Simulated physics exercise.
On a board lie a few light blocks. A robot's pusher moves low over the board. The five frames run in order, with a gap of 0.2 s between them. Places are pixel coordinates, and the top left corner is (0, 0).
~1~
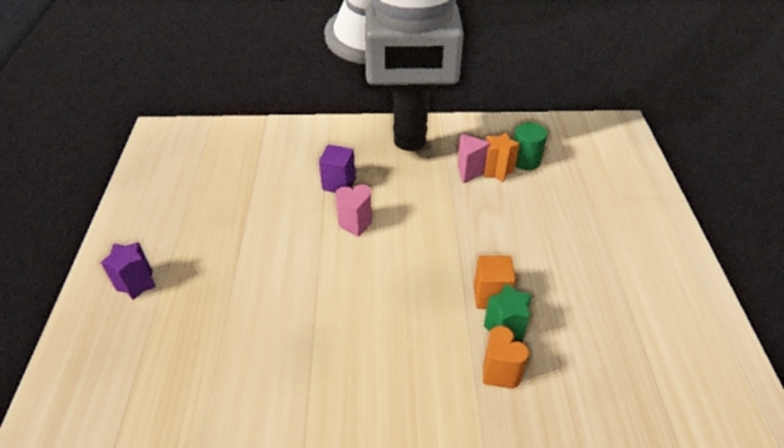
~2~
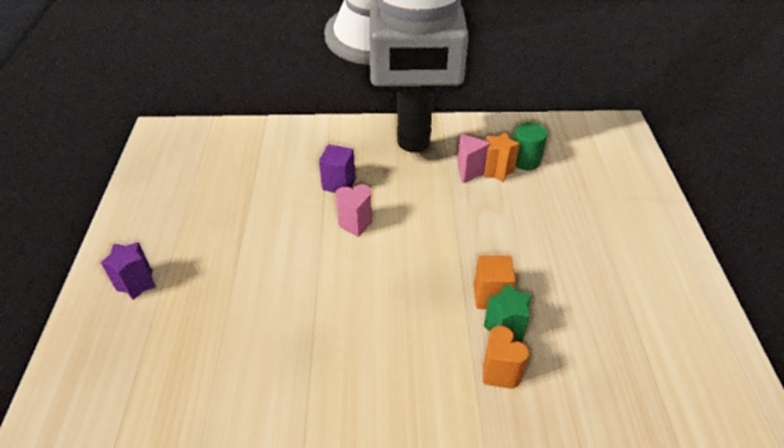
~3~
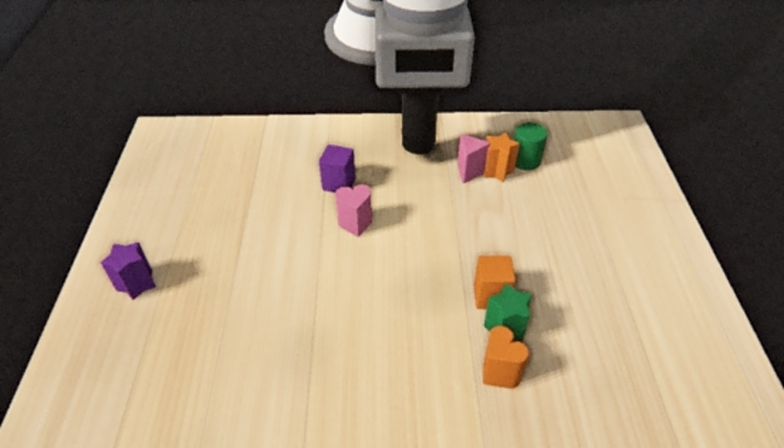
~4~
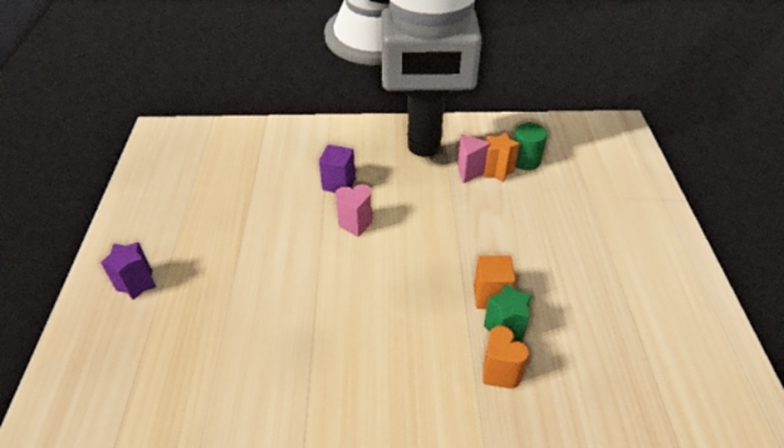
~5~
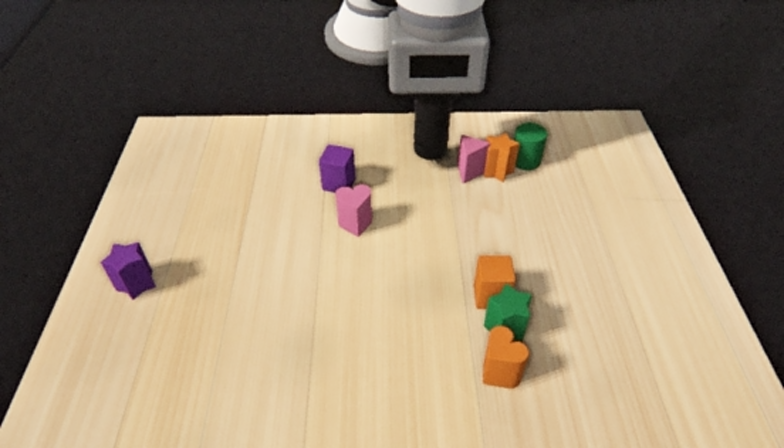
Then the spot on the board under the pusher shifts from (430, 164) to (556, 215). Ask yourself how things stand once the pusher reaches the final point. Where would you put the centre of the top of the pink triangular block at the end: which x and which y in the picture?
Around pixel (595, 189).
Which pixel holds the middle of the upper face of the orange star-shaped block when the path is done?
It ends at (536, 150).
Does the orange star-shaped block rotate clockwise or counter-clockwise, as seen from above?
From the top, the block rotates counterclockwise.
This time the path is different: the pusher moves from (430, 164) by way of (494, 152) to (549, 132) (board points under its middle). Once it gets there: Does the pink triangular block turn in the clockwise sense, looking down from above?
Yes, that is what happens.
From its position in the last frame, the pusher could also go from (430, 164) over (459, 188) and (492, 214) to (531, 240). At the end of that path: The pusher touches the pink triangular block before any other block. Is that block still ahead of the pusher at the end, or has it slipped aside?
Slid away.
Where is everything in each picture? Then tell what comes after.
Pusher's lower end (410, 142); pink triangular block (473, 143); orange star-shaped block (502, 142); green round block (532, 131), in the first frame.
Pusher (414, 143); blocks still, in the second frame.
Pusher (419, 145); blocks still, in the third frame.
Pusher (424, 147); blocks still, in the fourth frame.
Pusher (430, 150); pink triangular block (473, 143); orange star-shaped block (502, 142); green round block (532, 131), in the fifth frame.
What follows on the original path. One third of the way, pusher (472, 167); pink triangular block (501, 156), turned 25° clockwise; orange star-shaped block (521, 148), turned 40° anticlockwise.
Two thirds of the way, pusher (515, 184); pink triangular block (548, 172); orange star-shaped block (536, 150), turned 65° anticlockwise.
At the end, pusher (559, 202); pink triangular block (595, 189); orange star-shaped block (536, 150), turned 65° anticlockwise; green round block still.
